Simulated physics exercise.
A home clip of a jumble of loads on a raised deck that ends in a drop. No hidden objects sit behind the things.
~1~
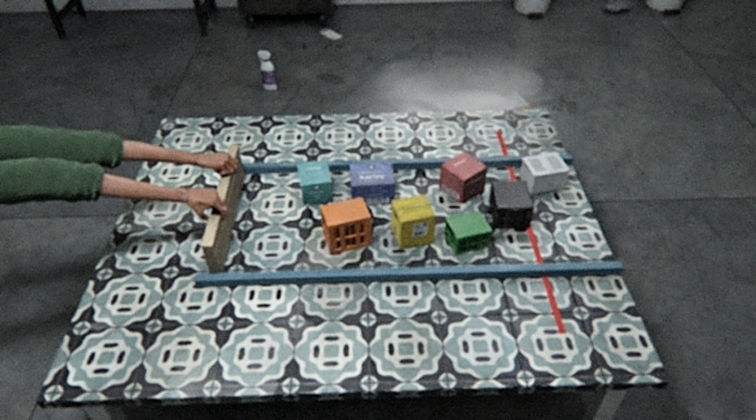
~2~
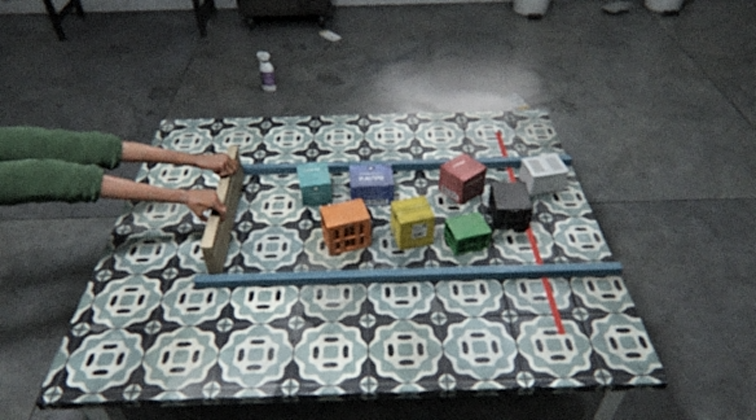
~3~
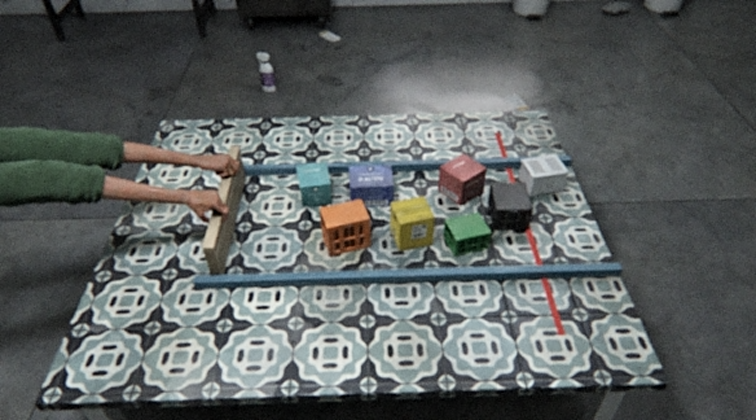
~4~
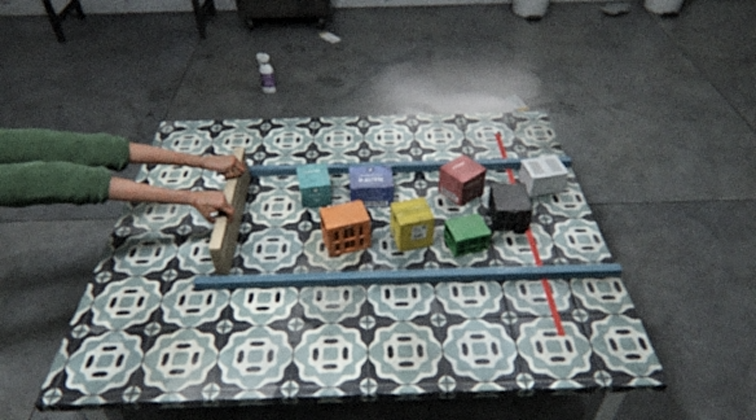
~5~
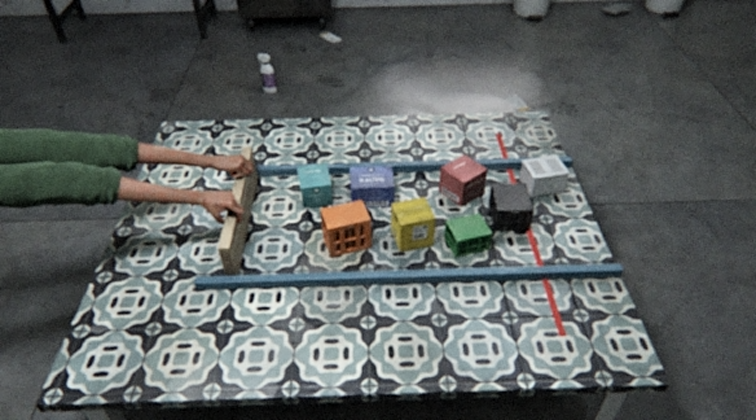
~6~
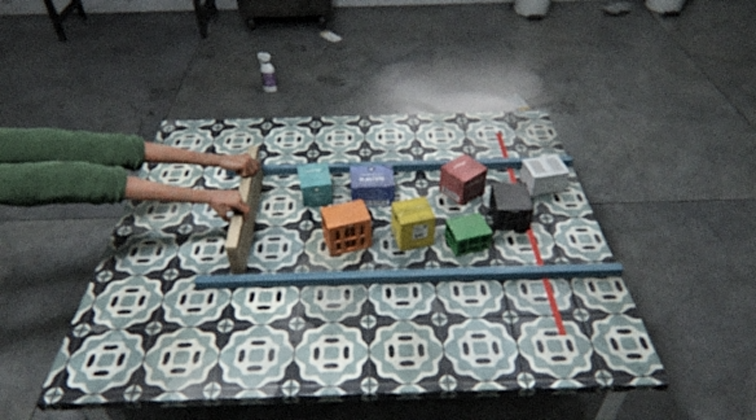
The video shows two green-sleeved arms holding a wooden plank upright at the left of a patterned table, then sliding it slightly right between two blue rails, while the colourful boxes and crates ahead of it stay still.
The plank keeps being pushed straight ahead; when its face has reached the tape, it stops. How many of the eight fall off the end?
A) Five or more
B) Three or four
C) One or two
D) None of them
Answer: B.
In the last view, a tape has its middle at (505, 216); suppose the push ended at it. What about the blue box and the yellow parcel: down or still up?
The blue box remains in place; as for the yellow parcel, it remains in place.
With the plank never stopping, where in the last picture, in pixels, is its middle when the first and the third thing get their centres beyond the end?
I'd put the first at about (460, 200) and the next at about (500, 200).
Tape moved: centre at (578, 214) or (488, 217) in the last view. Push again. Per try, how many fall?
8, then 1.
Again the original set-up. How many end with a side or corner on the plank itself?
The number is 2.
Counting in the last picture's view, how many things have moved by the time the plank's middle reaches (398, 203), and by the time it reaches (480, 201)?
The number moved is 6 and then 8.
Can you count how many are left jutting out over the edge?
The answer comes to 2.
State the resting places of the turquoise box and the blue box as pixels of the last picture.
Close to (533, 180); the other close to (569, 180).
Soon after, none off yet; white tote at rest near (544, 176); black crate at rest near (510, 206); red box at rest near (463, 179).
After that, none off yet; white tote at rest near (544, 176); black crate at rest near (510, 206); red box displaced about its own width near (495, 179).
And then, none off yet; white tote displaced about its own width near (591, 176); black crate displaced about its own width near (566, 204); red box displaced well along near (558, 179).
In the end, the number that fall off is three or four; gone, green crate, red box, black crate and white tote.
